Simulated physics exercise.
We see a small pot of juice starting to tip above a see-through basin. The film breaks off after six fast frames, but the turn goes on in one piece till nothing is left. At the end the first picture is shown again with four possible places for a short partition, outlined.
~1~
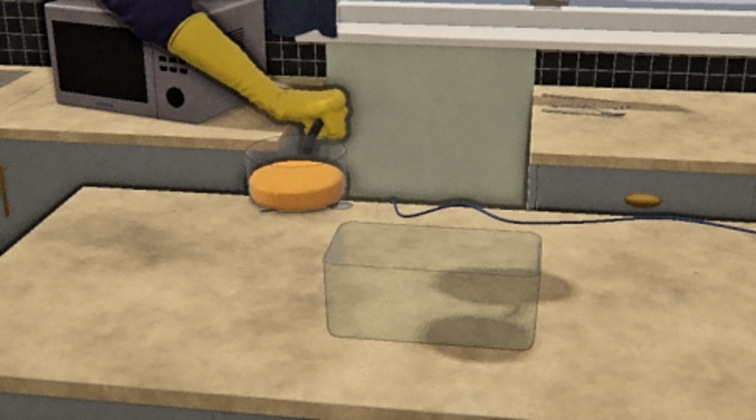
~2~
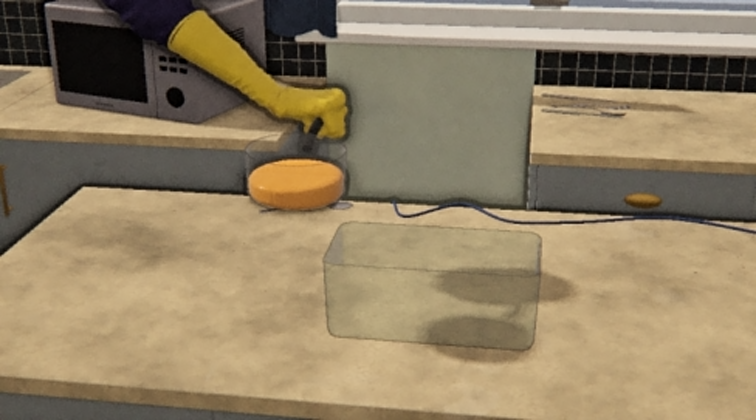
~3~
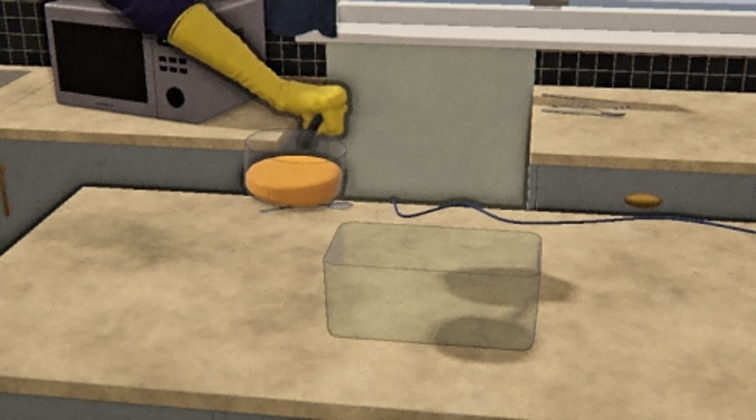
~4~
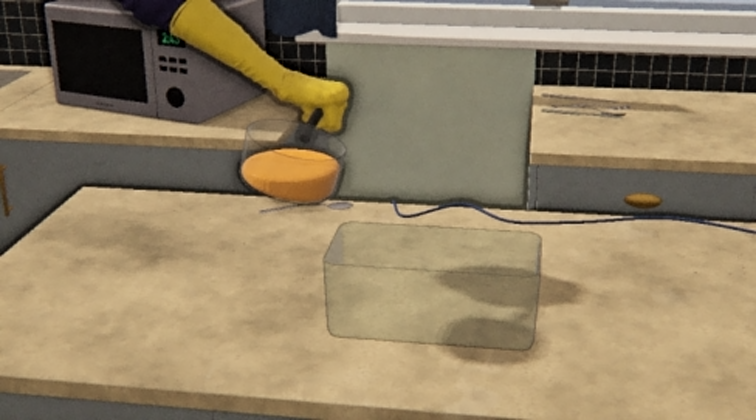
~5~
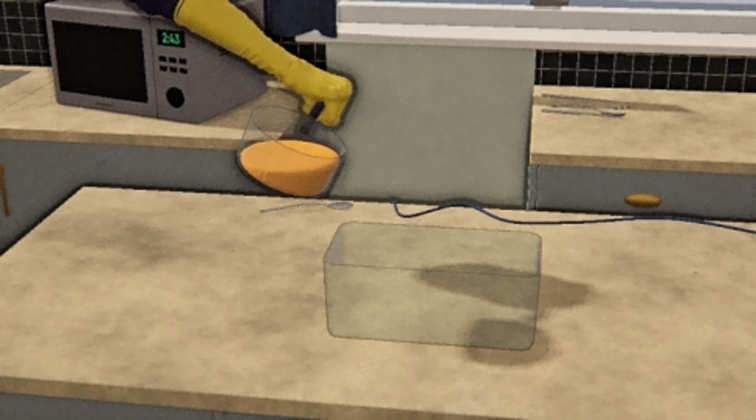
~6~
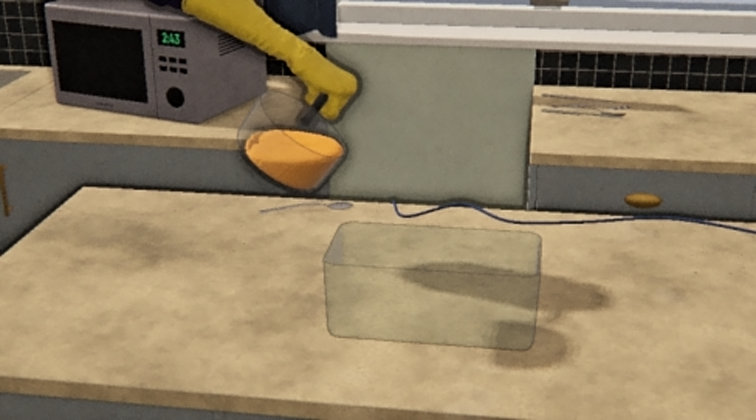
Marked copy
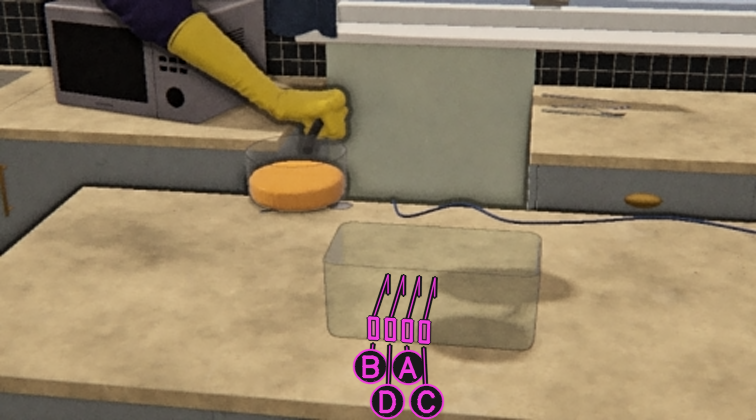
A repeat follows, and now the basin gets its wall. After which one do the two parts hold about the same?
It is A.
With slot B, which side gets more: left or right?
The right side.
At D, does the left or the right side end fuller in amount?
More ends on the right.
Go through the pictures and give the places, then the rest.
The first picture shows upright, lip at (344, 152); basin from (328, 333) to (534, 348); nothing has left yet.
The second picture shows upright, lip at (344, 152); nothing has left yet.
The third picture shows tipped about 6°, lip at (344, 152); nothing has left yet.
The fourth picture shows tipped about 14°, lip at (344, 152); nothing has left yet.
The fifth picture shows tipped about 24°, lip at (344, 152); nothing has left yet.
The sixth picture shows tipped about 35°, lip at (344, 152); nothing has left yet.
In magenta, A at (406, 346); B at (372, 344); C at (423, 348); D at (389, 345).
If A is chosen, about 53 % ends left of the wall and 45 % right of it.
If B is chosen, about 8 % ends left of the wall and 90 % right of it.
If C is chosen, about 93 % ends left of the wall and 6 % right of it.
If D is chosen, about 14 % ends left of the wall and 85 % right of it.
